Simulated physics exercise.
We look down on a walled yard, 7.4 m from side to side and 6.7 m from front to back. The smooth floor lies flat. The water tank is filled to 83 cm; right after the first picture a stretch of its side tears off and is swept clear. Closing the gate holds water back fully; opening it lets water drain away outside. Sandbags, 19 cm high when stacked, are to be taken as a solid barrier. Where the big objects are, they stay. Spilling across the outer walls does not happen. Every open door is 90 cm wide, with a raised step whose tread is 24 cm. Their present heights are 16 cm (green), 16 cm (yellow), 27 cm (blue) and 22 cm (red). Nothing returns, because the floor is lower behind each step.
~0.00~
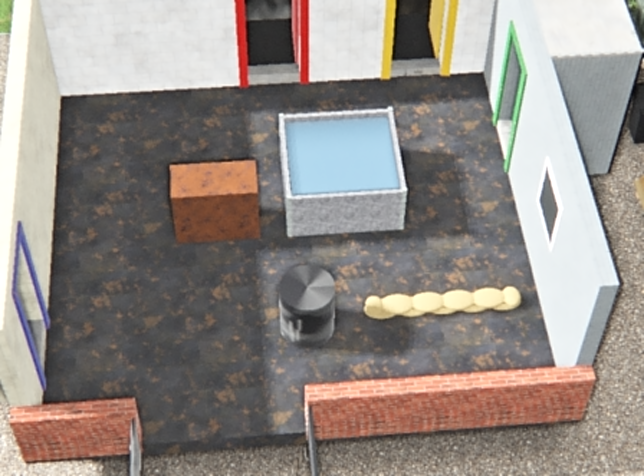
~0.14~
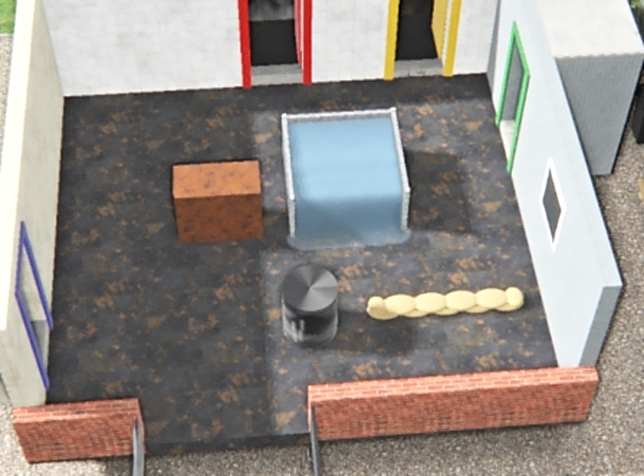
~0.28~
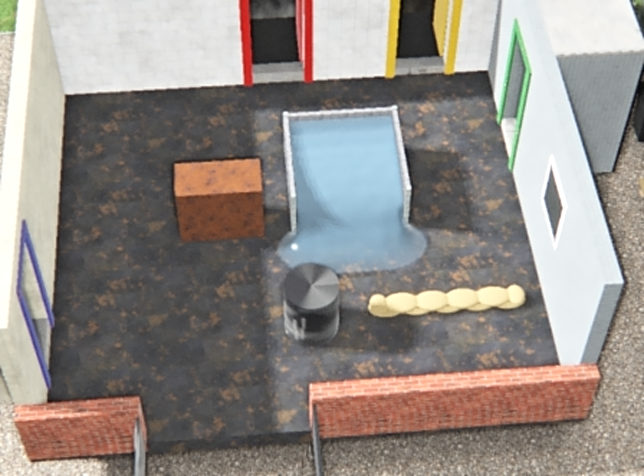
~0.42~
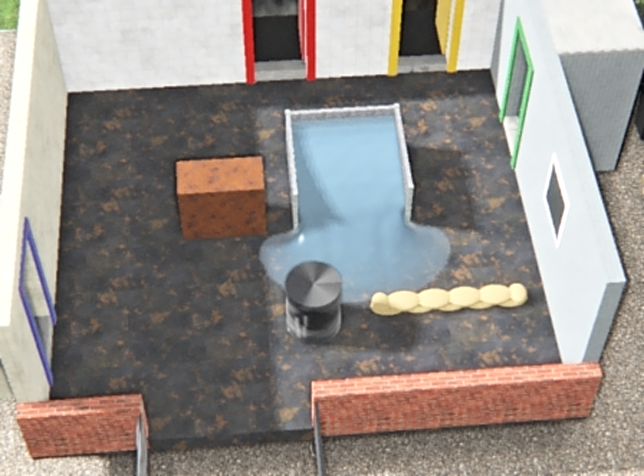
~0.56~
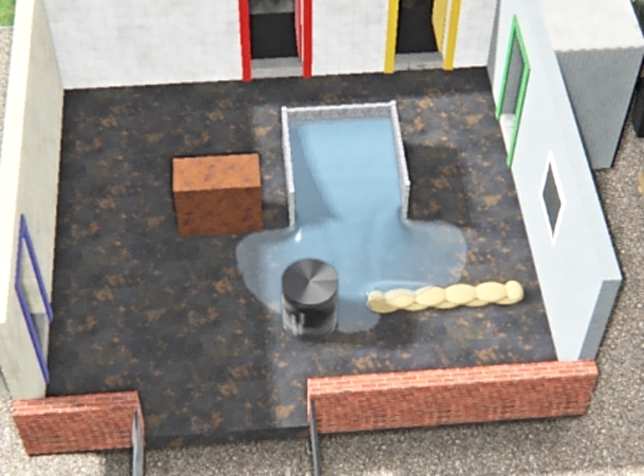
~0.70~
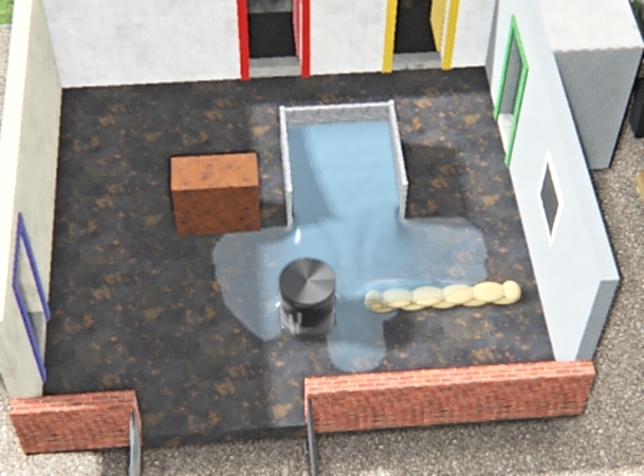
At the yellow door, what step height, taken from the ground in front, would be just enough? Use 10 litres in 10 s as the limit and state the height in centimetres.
6 cm.
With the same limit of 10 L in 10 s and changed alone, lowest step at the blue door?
About 10.0 cm at blue.
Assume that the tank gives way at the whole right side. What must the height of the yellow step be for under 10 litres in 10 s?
About 15 cm.
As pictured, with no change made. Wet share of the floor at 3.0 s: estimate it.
I'd say near 50 percent is wet.
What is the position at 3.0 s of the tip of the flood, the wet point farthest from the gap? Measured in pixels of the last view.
(41, 428).
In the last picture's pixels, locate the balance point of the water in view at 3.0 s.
At about (359, 295).
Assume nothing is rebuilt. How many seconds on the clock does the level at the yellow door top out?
I'd say near 5.0 seconds.
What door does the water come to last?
Last comes the red one.
After 1.4 s water covers 30 % of the floor, deepest (42 cm) near (350, 302); it has not reached the yellow door.
After 3.0 s water covers 50 % of the floor, deepest (29 cm) near (563, 392); it has not reached the yellow door.
After 10.0 s water covers 95 % of the floor, deepest (8 cm) near (488, 81); 6 cm at the yellow door, 0 litres in over its 16 cm step.
At the yellow door as built, the water arrived by 3.9 s and peaked near 8 cm at 4.8 s.
Run again over the same 10 s with other heights there, 22 litres in over 5 cm, 3 litres over 7 cm. The limit of 10 litres is kept from about 6 cm up.
